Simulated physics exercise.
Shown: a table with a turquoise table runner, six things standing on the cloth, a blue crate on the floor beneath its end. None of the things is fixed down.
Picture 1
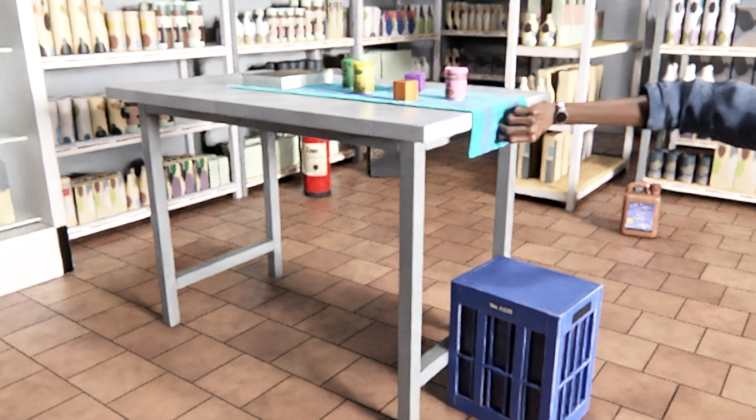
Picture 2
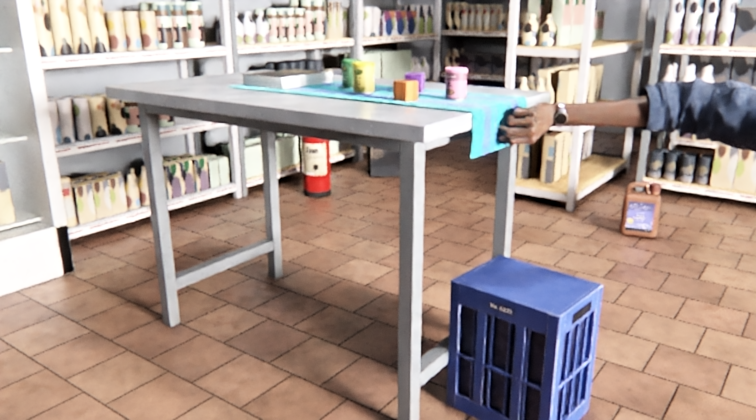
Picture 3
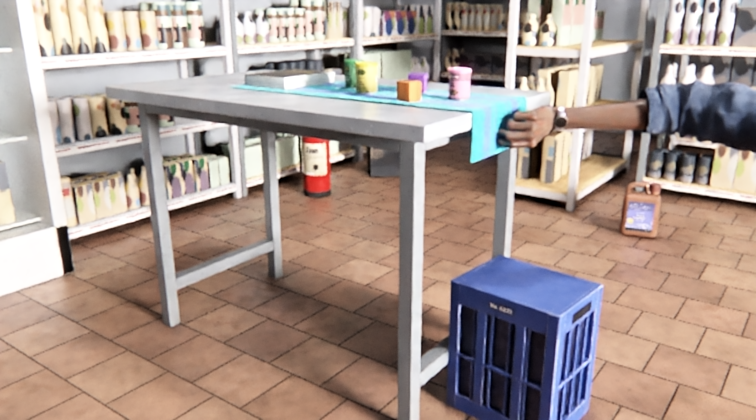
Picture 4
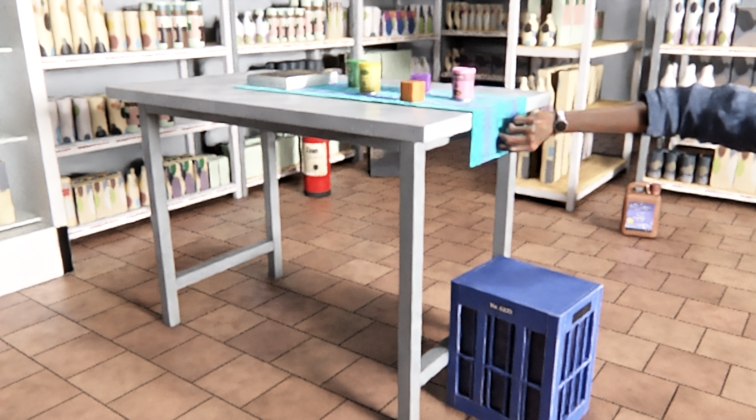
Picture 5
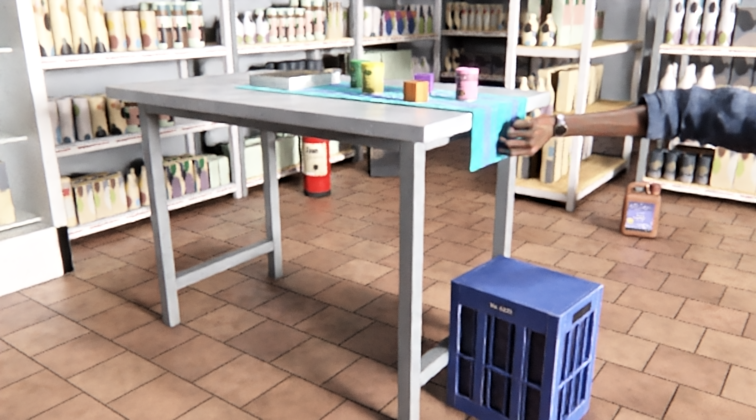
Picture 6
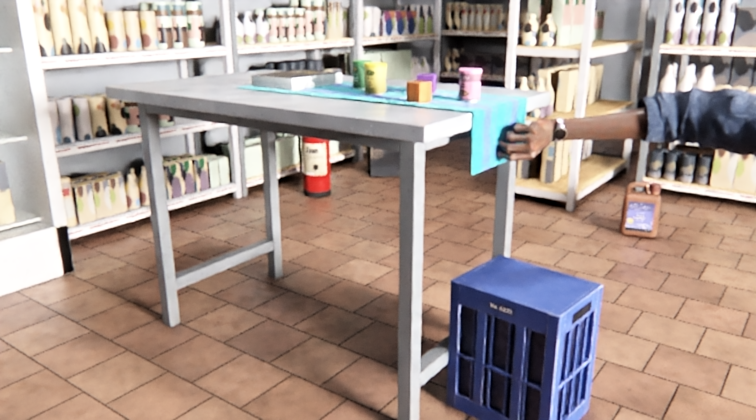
A hand reaching in from the right grips the end of a turquoise runner on a grey table, in a tiled room lined with stocked shelves, seen from a fixed view slightly above. Green and yellow cans, an orange cube, a purple object, a pink can and a pale tray sit on the cloth, above a blue crate. The hand draws the cloth slightly down, and the objects shift slightly right with it.
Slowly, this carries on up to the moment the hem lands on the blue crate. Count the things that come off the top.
I'd say the tally of dropped things is a trio in the end.
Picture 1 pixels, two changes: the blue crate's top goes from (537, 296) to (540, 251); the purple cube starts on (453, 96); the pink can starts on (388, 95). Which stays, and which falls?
Observed: Purple cube departs; pink can remains seated.
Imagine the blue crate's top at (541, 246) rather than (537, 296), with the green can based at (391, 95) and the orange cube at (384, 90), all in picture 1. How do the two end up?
Green can stays, orange cube stays.
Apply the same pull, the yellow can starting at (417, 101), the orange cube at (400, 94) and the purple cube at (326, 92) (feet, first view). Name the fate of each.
In the end the yellow can is no longer up there, the orange cube is no longer up there and the purple cube is still up there.
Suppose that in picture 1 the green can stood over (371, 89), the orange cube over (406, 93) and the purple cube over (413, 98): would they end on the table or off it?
Of the three, the green can stays aloft, the orange cube ends off the top and the purple cube ends off the top.
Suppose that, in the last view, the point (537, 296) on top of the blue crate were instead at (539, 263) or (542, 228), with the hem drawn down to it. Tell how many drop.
The tally is 2 and 1.
Early on, hem near (497, 226); pink can gone.
Midway, hem on the crate; pink can, orange cube and purple cube gone.
Finally, hem on the crate; pink can, orange cube and purple cube gone. It carries off three.
